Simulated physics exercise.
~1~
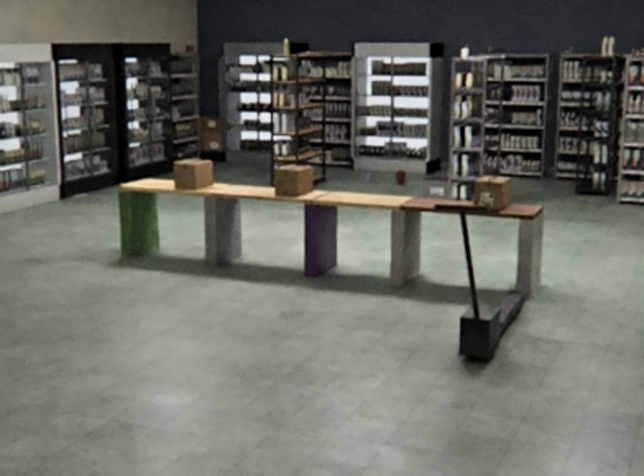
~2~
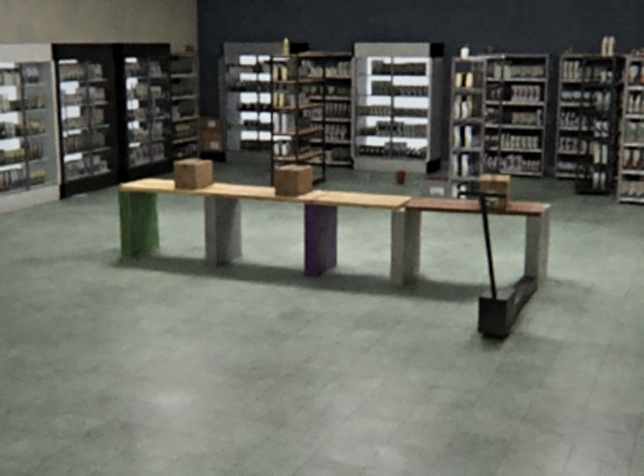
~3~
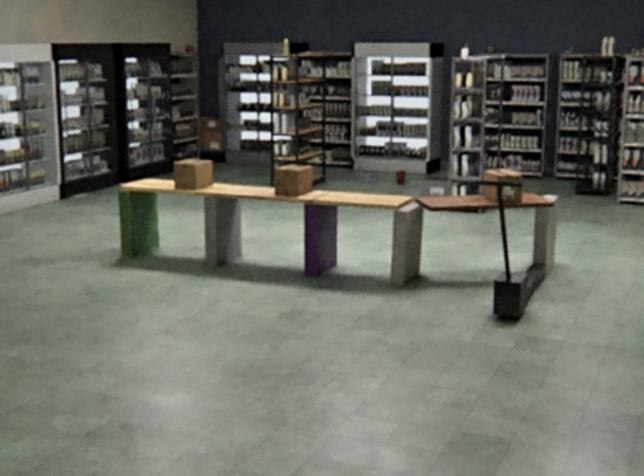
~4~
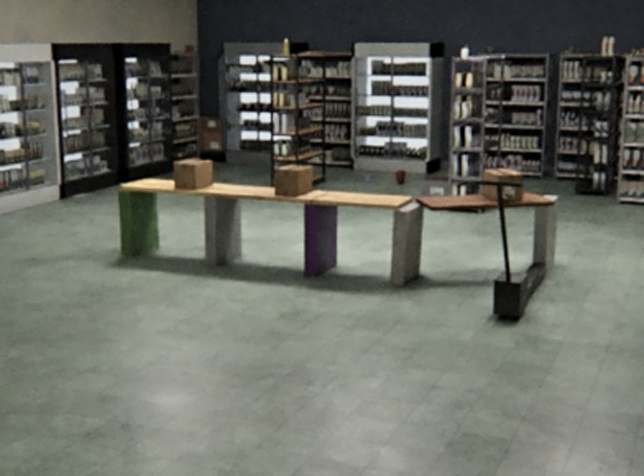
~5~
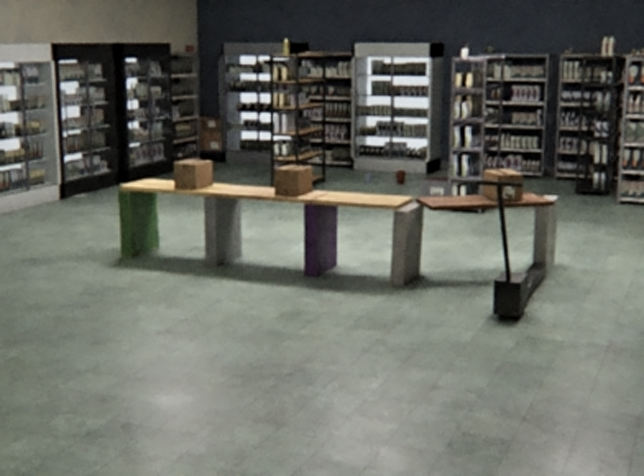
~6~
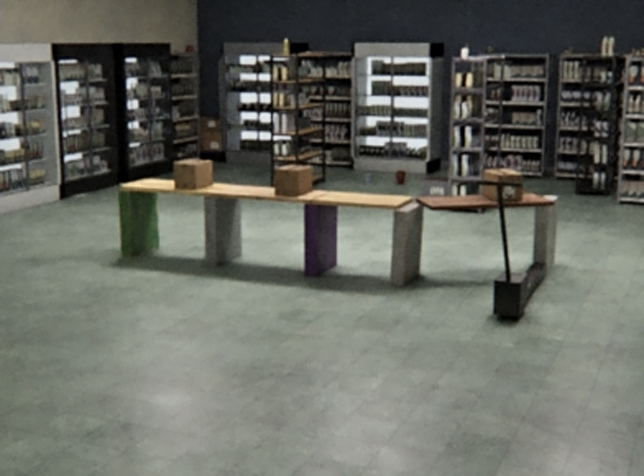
At the start, a long low run of boards rests on upright blocks in a room lined with stocked shelves, with three cartons on top and a dark, long-handled jack low at the right end. The jack moves right and away from the viewer, in toward the foot of the end upright. The right end shifts slightly, and the last board turns a little out of line with its neighbour, its carton still on top. The jack then stops and stays put. At the end, everything still stands, with the green and purple uprights unmoved.
